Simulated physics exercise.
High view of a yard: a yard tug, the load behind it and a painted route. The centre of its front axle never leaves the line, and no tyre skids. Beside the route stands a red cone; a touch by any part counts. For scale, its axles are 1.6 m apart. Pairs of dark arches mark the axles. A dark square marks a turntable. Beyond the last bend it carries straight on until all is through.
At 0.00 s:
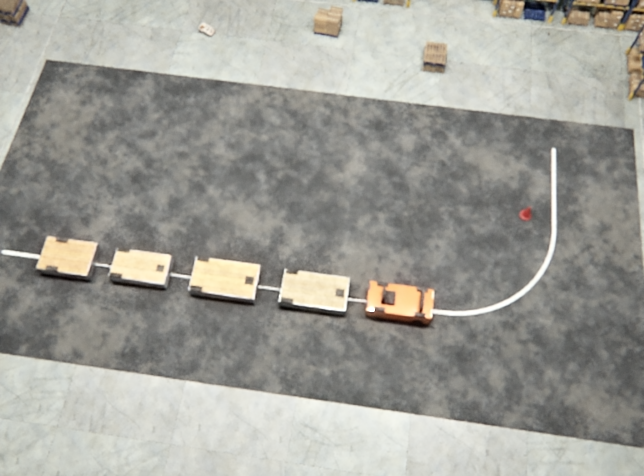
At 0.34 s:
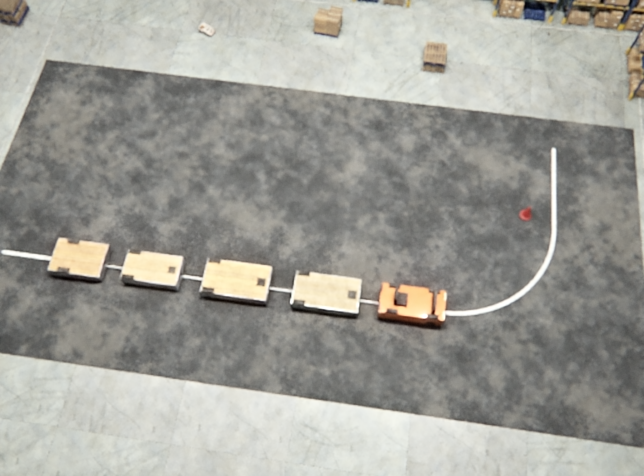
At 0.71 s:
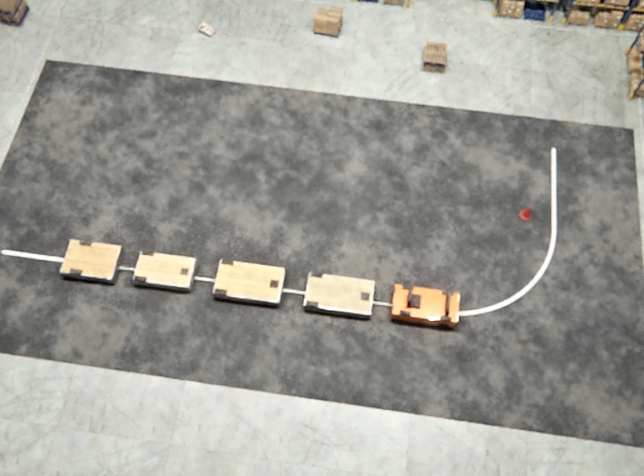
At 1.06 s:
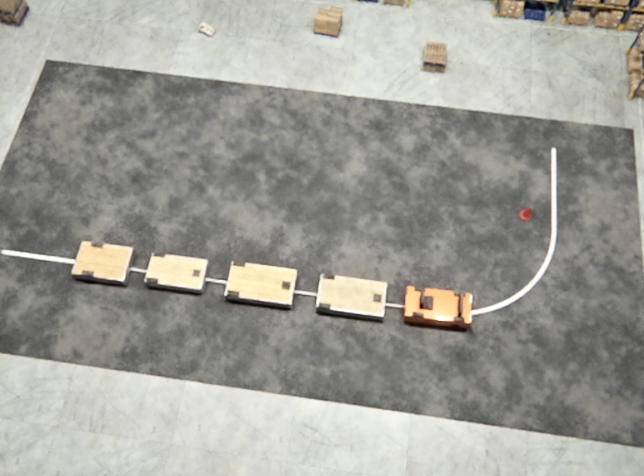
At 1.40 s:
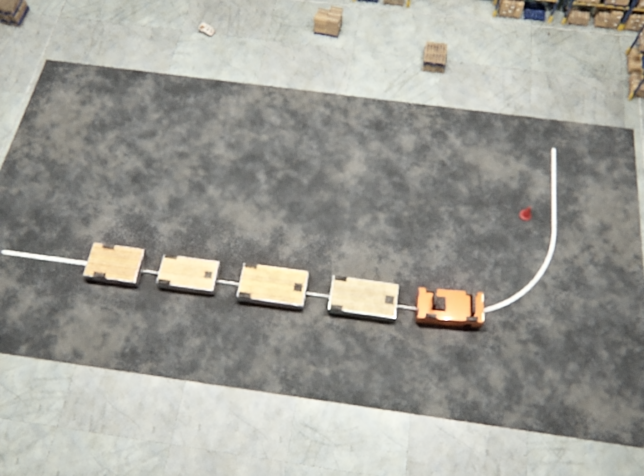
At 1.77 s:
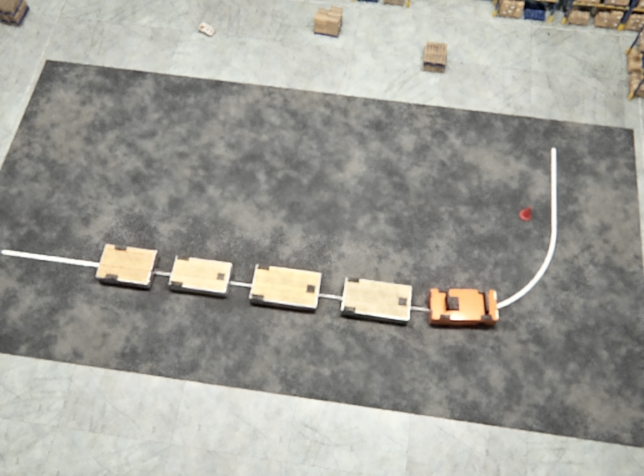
An orange tug pulling four flat trailers slowly rightward along a white line on dark ground, starting into a curve.
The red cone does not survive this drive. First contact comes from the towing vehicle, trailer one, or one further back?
That would be trailer one.
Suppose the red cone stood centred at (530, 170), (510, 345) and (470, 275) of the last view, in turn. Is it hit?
First hit, second clear, third hit.
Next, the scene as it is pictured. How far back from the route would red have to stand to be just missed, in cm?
Red 90.
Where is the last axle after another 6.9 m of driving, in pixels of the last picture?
Near (269, 283).
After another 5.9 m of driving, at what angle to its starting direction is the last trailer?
Some 0°.
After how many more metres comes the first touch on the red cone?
After some 9.0 m.
After 6.3 s, the last axle is at (258, 282) of the last picture, on the line.
After 8.1 s, the last axle is at (312, 288) of the last picture, 5 cm off the line; the first trailer has hit red.
After 10.9 s, the last axle is at (398, 291) of the last picture, 40 cm off the line.
After 20.1 s, the last axle is at (552, 111) of the last picture, 25 cm off the line; 1 of 1 struck in all.
